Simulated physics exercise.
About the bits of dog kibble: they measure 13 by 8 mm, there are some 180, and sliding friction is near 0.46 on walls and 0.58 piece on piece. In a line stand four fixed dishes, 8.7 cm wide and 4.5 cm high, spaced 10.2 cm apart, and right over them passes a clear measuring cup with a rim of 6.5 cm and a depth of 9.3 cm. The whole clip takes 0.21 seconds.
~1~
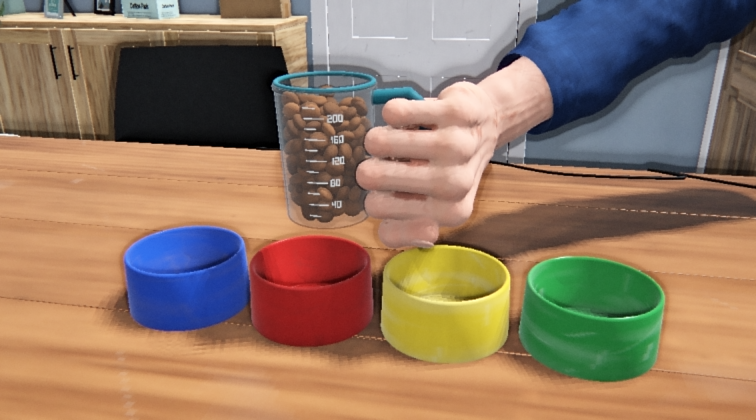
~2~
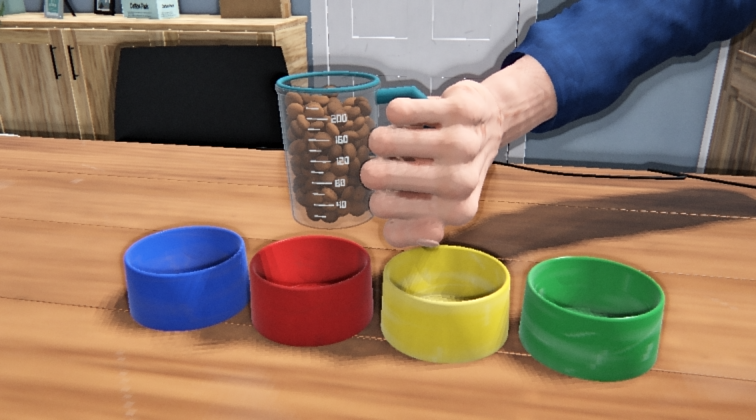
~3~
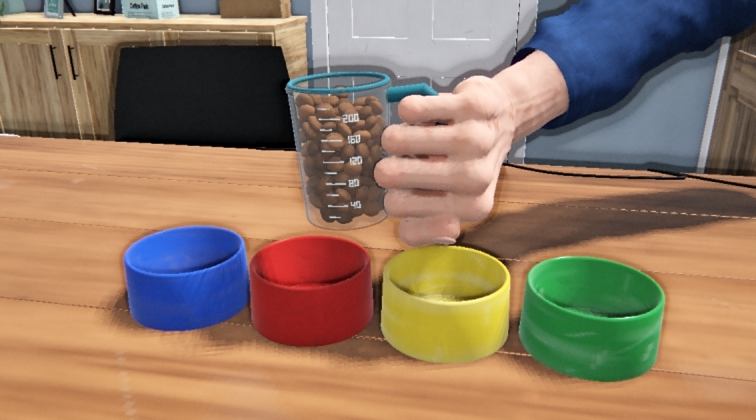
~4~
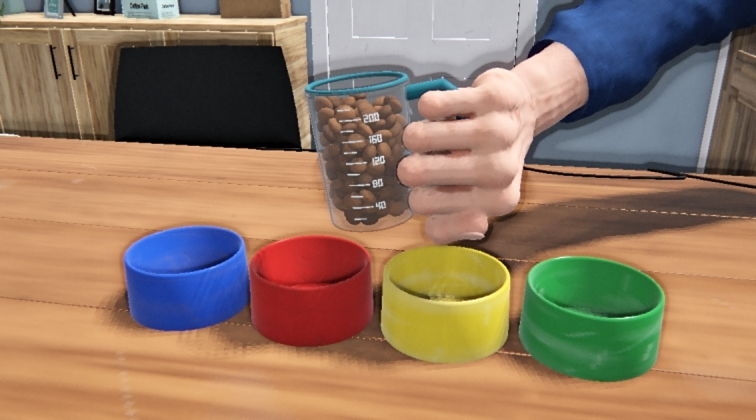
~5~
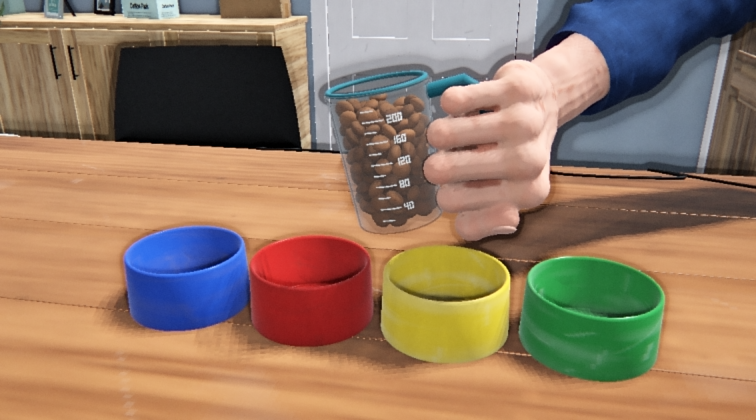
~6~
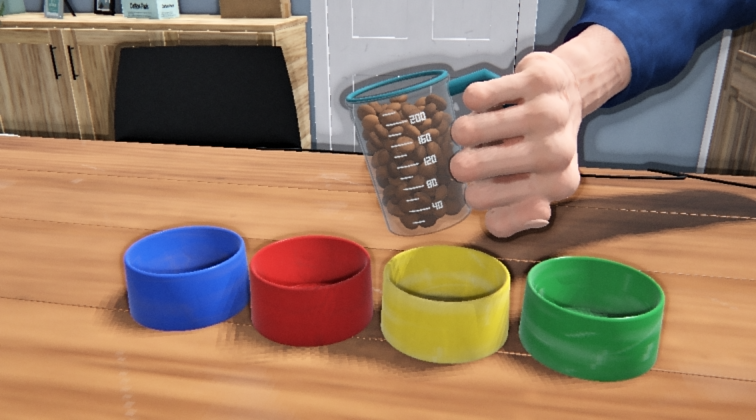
At first, a hand holds a clear measuring cup of small brown pieces nearly upright above the red dish in a row of blue, red, yellow and green dishes. The hand then moves the cup a short way right, toward the yellow dish's side, gradually leaning its top slightly left.
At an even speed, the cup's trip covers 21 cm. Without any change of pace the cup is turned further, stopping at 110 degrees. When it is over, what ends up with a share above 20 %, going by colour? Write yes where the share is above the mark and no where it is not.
Red: No, blue: No, green: Yes, yellow: No, counter: Yes.
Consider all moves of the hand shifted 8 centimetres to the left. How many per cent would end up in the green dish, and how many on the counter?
Green 0; counter 0.
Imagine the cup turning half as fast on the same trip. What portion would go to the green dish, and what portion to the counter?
I'd say green ends at 60 while the counter ends at 30.
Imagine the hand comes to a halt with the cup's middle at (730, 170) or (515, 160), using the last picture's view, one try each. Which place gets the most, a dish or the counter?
Green; yellow.
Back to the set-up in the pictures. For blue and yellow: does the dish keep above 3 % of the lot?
For blue, it does not; for yellow, it does.
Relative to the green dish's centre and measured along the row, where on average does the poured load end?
About 3 cm, toward lower x.
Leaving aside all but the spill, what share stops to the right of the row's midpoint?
Share: About 100 in a hundred.
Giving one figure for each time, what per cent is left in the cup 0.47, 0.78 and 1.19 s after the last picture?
About 100, 100, 60 per cent.
Then, 0.47 s after the last picture, tilt 60 degrees; cup holds 100 %.
Then, 0.78 s after the last picture, tilt 91 degrees; cup holds 100 %.
Then, 1.19 s after the last picture, tilt 110 degrees; cup holds 60 %, green 15 %, yellow 5 %.
In the end, red 0 %, blue 0 %, green 55 %, yellow 10 %, counter 30 %, cup 5 %.
